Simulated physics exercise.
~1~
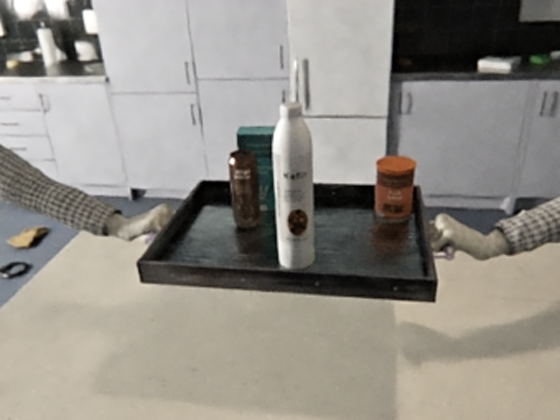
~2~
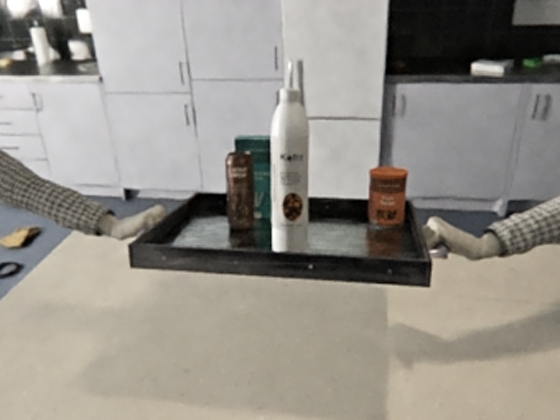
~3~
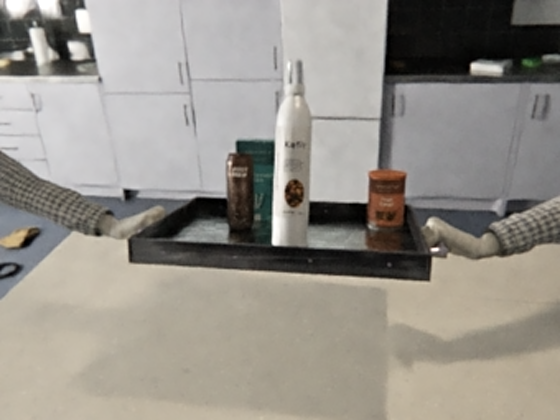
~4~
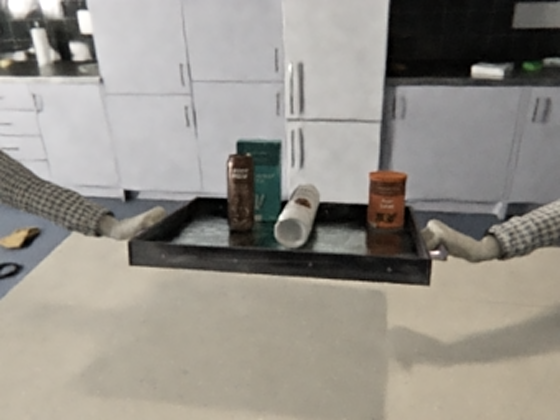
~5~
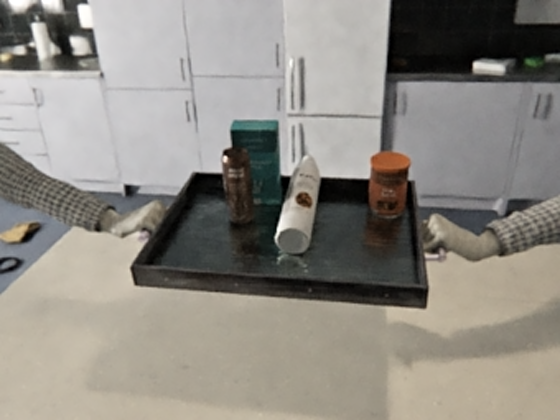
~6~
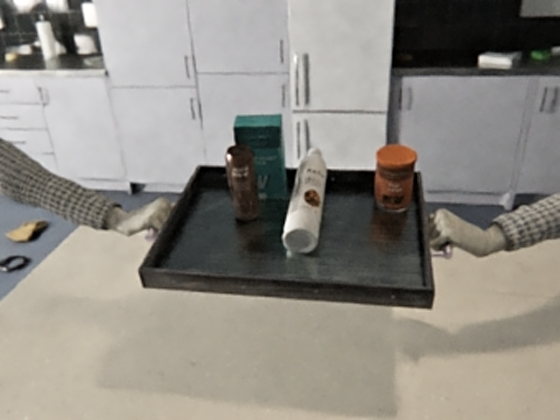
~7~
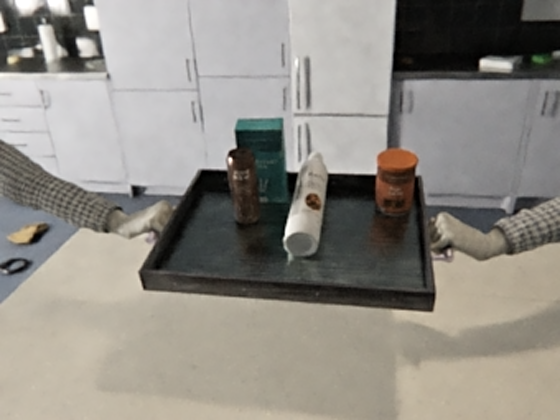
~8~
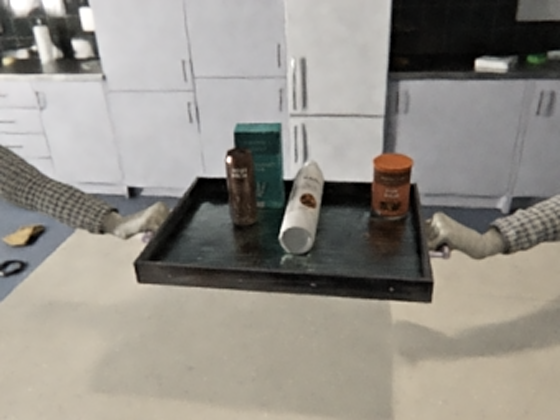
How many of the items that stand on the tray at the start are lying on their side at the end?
One item ends up lying on its side, the white bottle, while the brown can, the turquoise packet and the orange tin stay standing.
